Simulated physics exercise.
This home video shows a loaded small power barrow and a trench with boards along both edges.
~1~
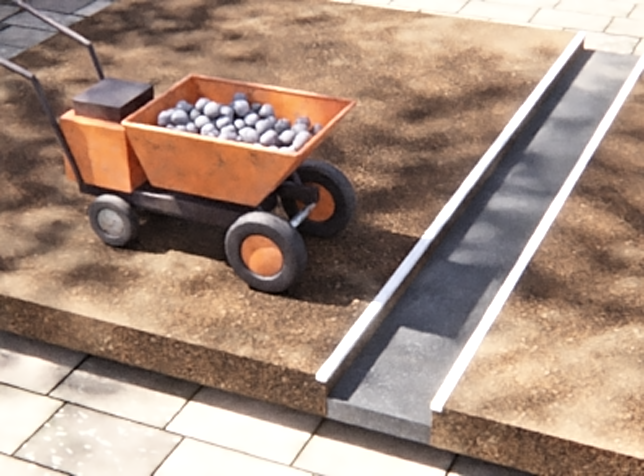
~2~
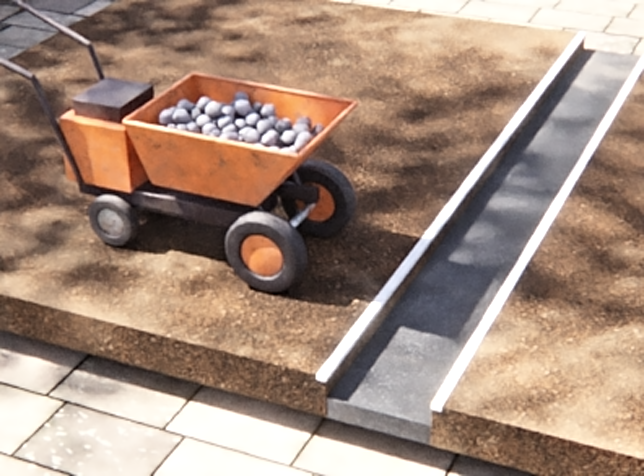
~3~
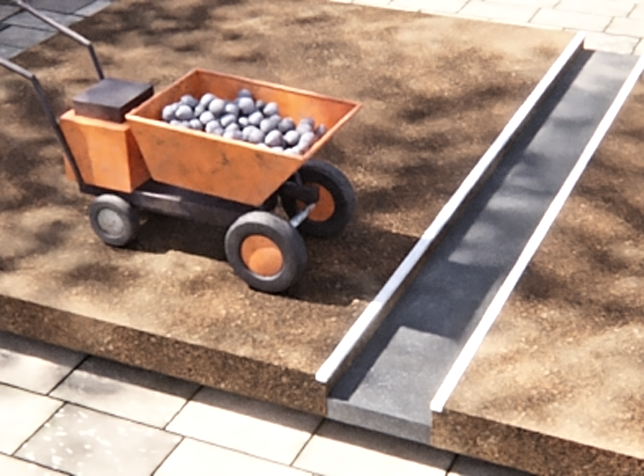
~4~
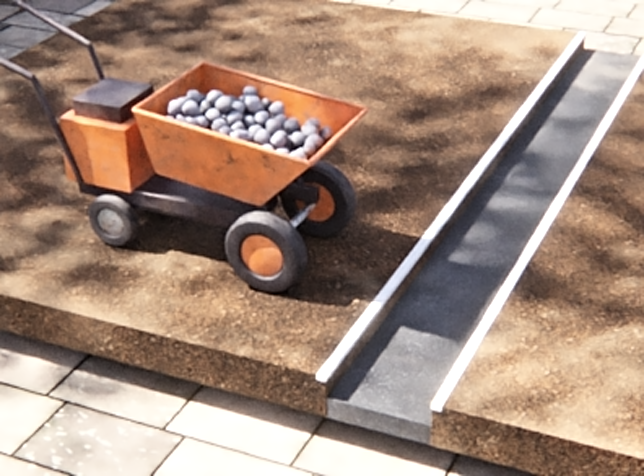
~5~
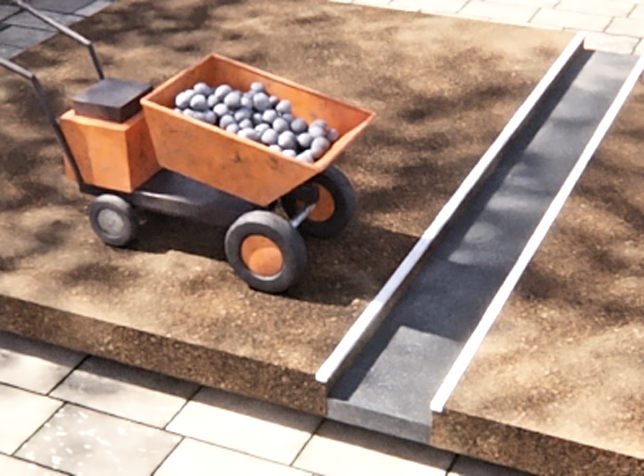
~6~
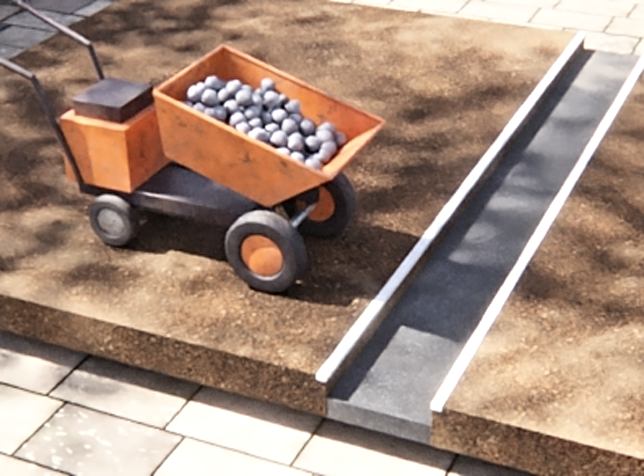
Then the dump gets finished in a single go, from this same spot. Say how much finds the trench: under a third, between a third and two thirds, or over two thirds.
Fraction in: Above two thirds.
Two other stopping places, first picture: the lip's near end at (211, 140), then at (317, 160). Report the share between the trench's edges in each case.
First spot: About 30 percent; second spot: About 80 percent.
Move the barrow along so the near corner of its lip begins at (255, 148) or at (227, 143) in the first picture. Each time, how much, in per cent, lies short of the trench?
Position 1 near 20 %, position 2 near 40 %.
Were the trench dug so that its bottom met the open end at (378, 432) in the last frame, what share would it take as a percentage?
Roughly 100 in a hundred.
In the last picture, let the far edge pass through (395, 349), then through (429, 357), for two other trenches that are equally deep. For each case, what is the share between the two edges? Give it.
The share would be 30 % first and 70 % second.
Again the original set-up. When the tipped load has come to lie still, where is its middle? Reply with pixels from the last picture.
Last view, resting centre - approx. (444, 298).
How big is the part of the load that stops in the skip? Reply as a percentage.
About 5 in a hundred.
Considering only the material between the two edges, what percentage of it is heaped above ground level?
My figure is near 30 per cent.
Soon after the last picture, skip tipped steeply; all in the skip.
A little later, skip tipped right over; most in the skip; a small part in or heaped over the trench; a stray few falling.
Later still, skip tipped right over; about a quarter in the skip; most in or heaped over the trench; a stray few beyond it.
At rest, skip tipped right over; a small part in the skip; a stray few short of the trench; most in or heaped over the trench; a stray few beyond it.
